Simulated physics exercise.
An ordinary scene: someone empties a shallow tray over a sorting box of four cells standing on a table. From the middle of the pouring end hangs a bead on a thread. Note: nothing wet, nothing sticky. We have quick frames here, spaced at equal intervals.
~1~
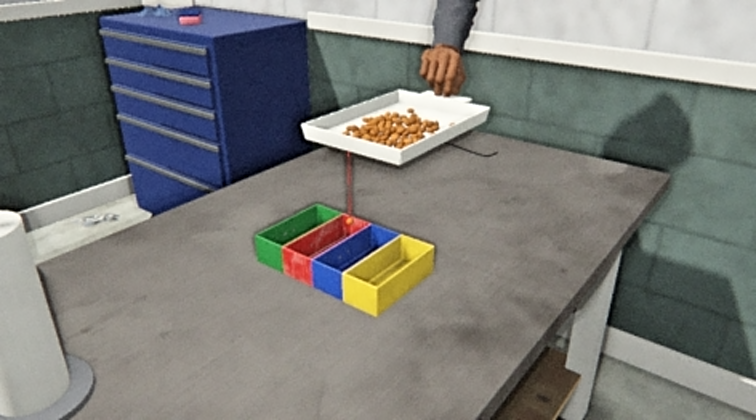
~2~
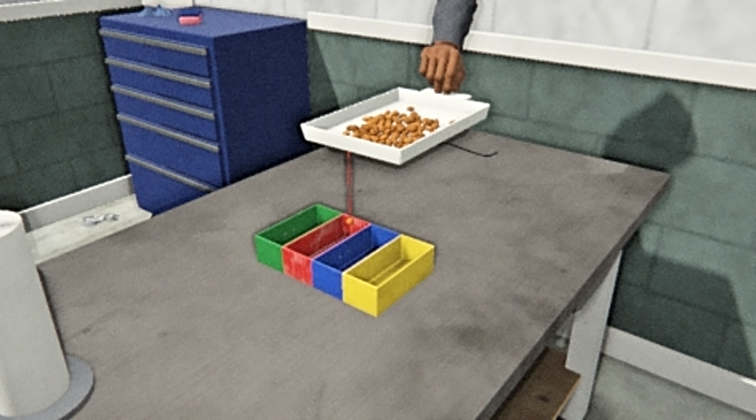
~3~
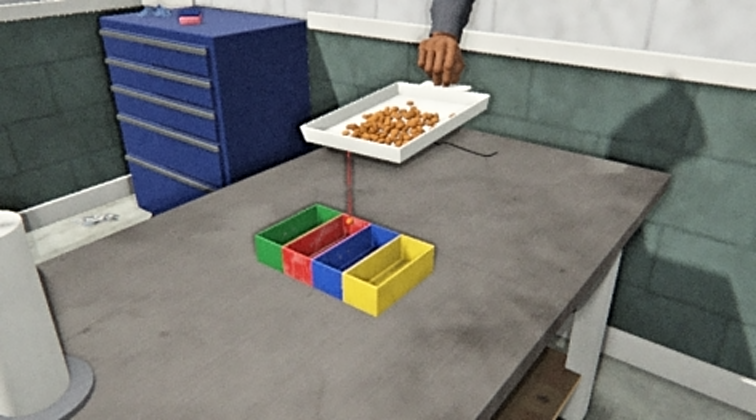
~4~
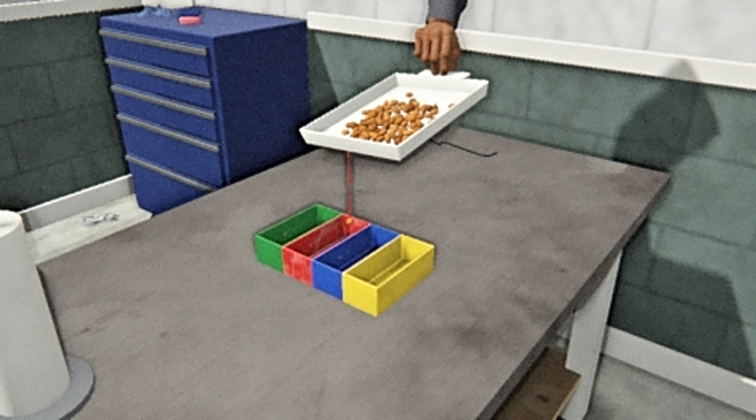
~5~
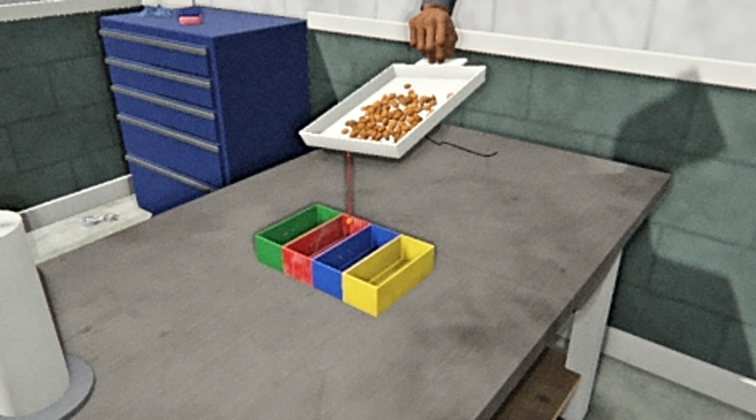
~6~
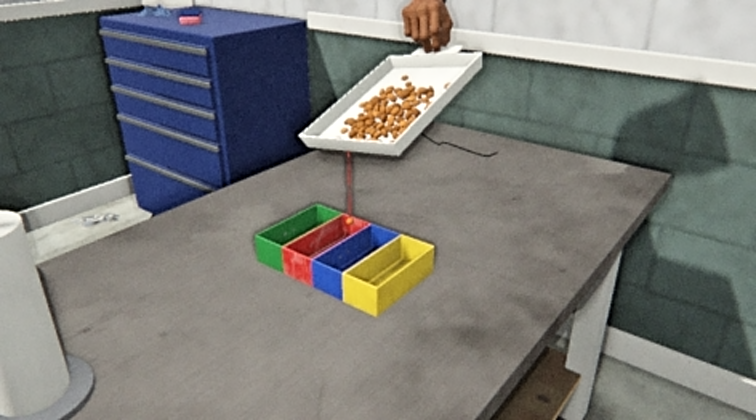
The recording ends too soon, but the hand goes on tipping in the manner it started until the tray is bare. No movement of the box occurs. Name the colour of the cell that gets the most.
It is the green one.
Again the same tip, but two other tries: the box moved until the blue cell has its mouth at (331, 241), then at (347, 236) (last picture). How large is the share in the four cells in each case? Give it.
You'd get about 100 per cent first and about 100 per cent second.
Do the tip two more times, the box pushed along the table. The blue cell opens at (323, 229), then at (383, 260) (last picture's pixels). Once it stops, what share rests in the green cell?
First 0 per cent, second 20 per cent.
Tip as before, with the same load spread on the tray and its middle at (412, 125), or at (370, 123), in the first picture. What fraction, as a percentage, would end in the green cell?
You'd get 70 % the first time and 70 % the second.
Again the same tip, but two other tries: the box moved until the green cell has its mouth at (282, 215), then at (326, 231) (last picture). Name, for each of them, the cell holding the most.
First try: That red cell. Second try: That green cell.
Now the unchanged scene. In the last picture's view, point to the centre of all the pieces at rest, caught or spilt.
Close to (302, 242).
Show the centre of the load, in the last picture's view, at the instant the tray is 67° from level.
I'd mark the middle close to (333, 129).
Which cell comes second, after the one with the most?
The red cell.
Soon after the last picture, tray tipped steeply; nearly all on the tray; a stray few falling or outside the box.
A little later, tray tipped past a quarter turn; about a quarter on the tray; about a third in the green cell; a small part in the red cell; about a quarter falling or outside the box.
Later still, tray tipped past a quarter turn; most in the green cell; a small part in the red cell; a small part falling or outside the box.
At rest, tray tipped past a quarter turn; most in the green cell; a small part in the red cell; none in the yellow cell; none in the blue cell; a small part outside the box.
